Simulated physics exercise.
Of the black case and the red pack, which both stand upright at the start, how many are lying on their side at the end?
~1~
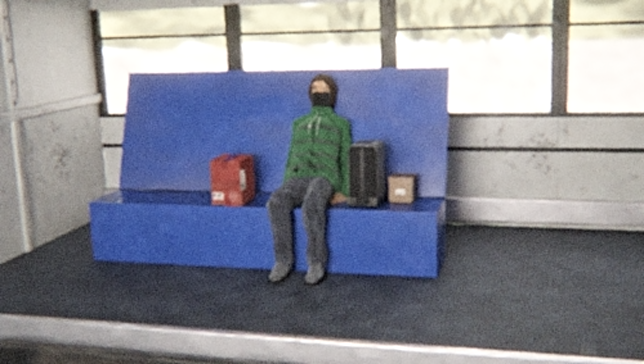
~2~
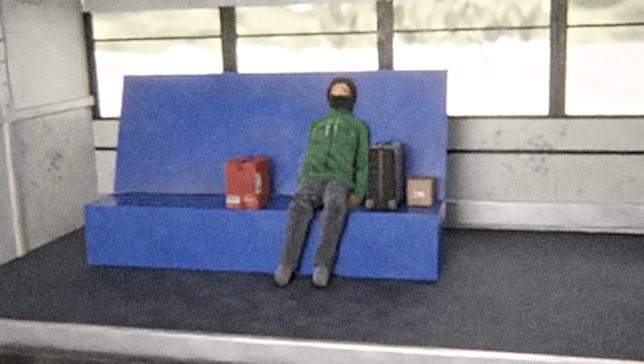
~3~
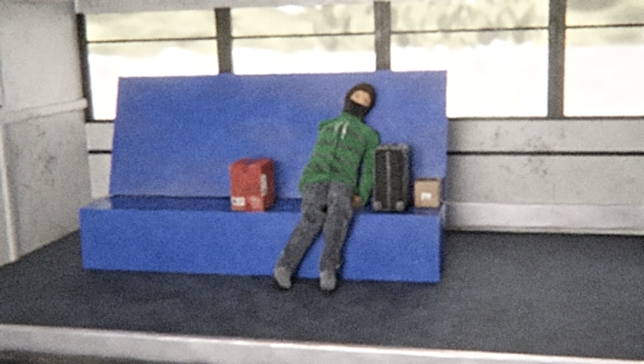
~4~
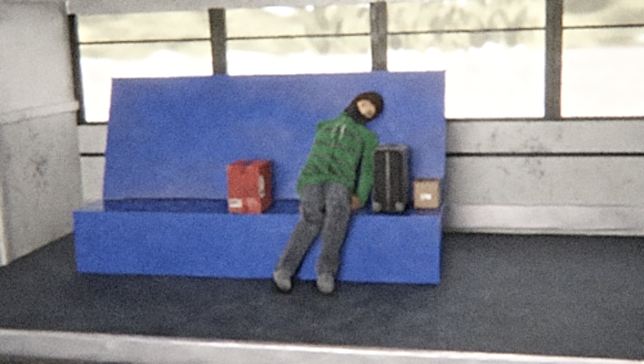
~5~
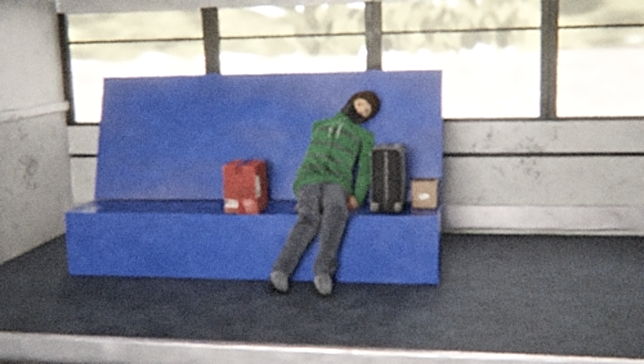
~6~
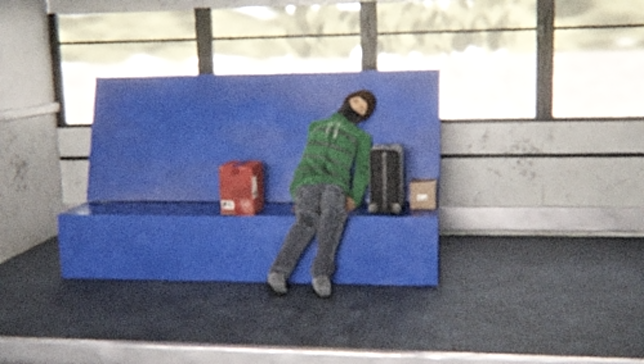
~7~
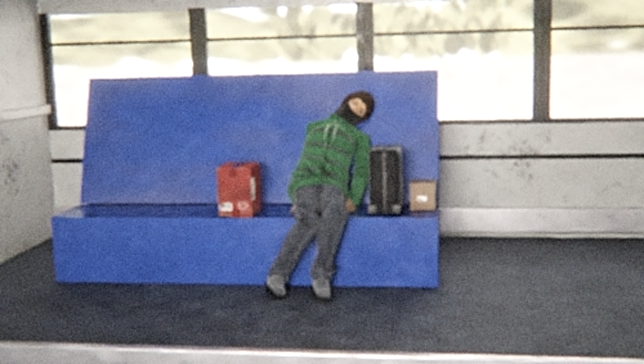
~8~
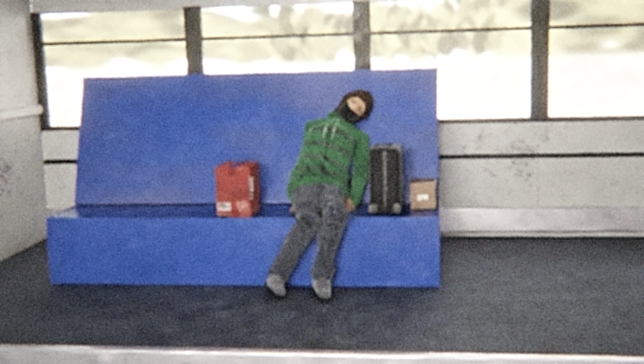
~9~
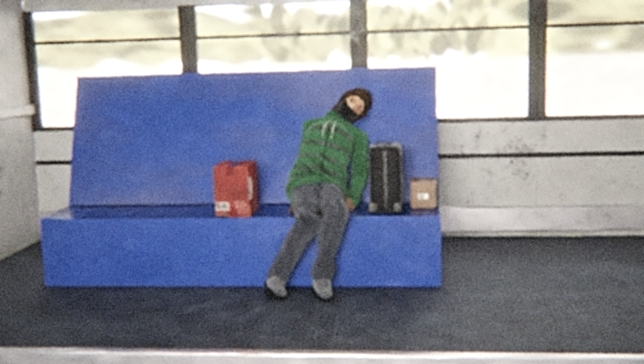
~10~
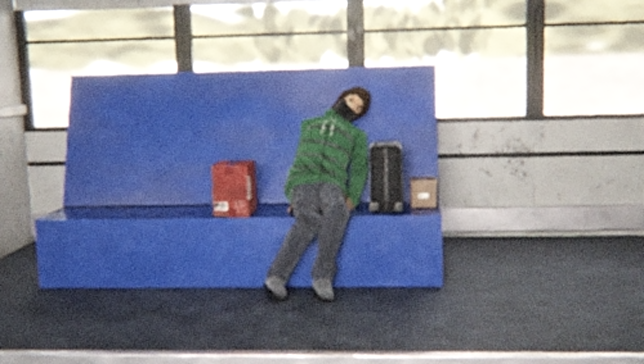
None of them are, as the black case and the red pack both still stand upright on the bench at the end.
On a blue bench along the side of a metro car, a passenger in a green jacket and dark head covering sits between a red pack on the left and a black case and small brown tub on the right. The passenger and the luggage shift a short way to the right along the seat. The passenger's upper body leans right and the head tips over toward the black case. Then everything settles while the view drifts slightly sideways. At the end the passenger stays slumped to the right, still seated, and all three items remain on the bench.
